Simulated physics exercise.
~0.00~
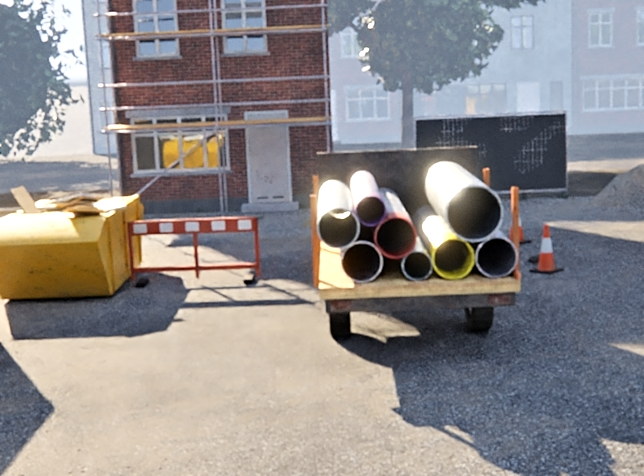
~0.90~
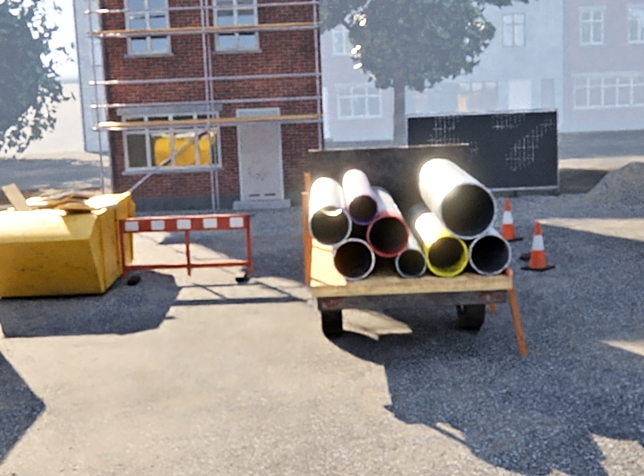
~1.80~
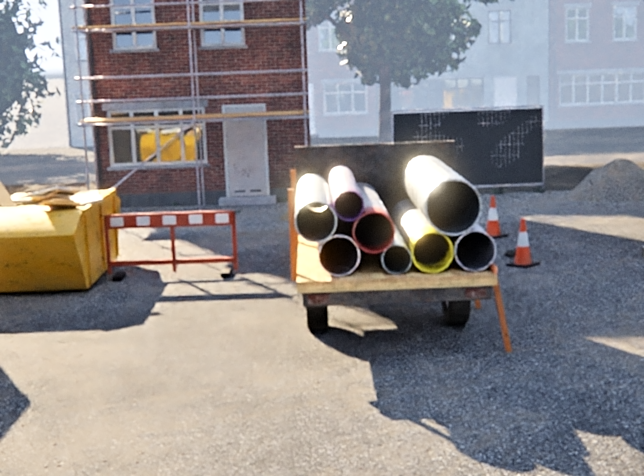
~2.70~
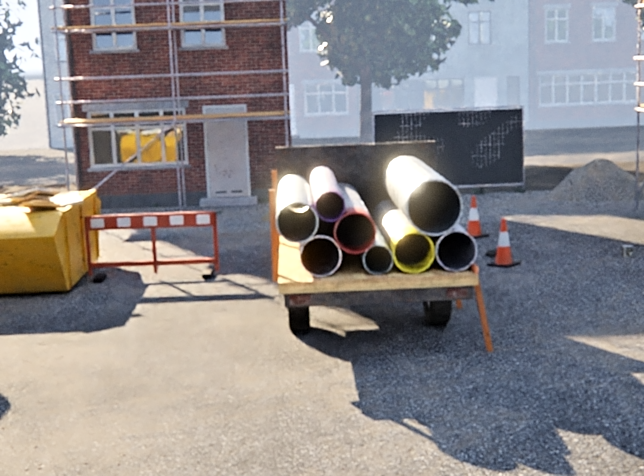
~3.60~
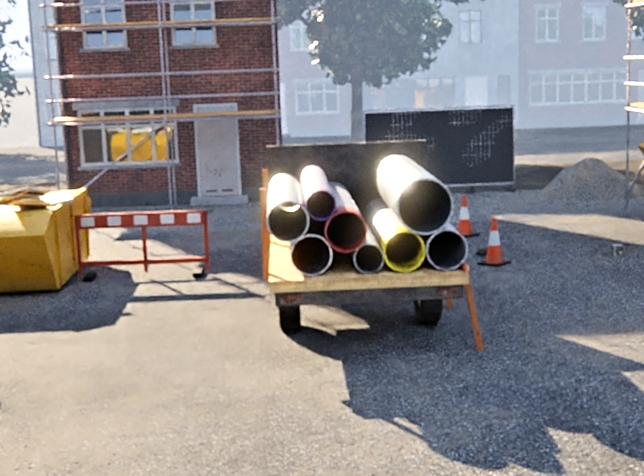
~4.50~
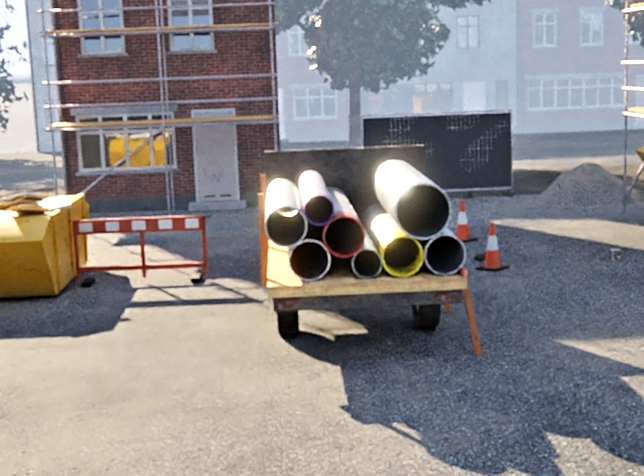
The right-hand posts swing down on a parked trailer, but all the stacked pipes stay aboard.
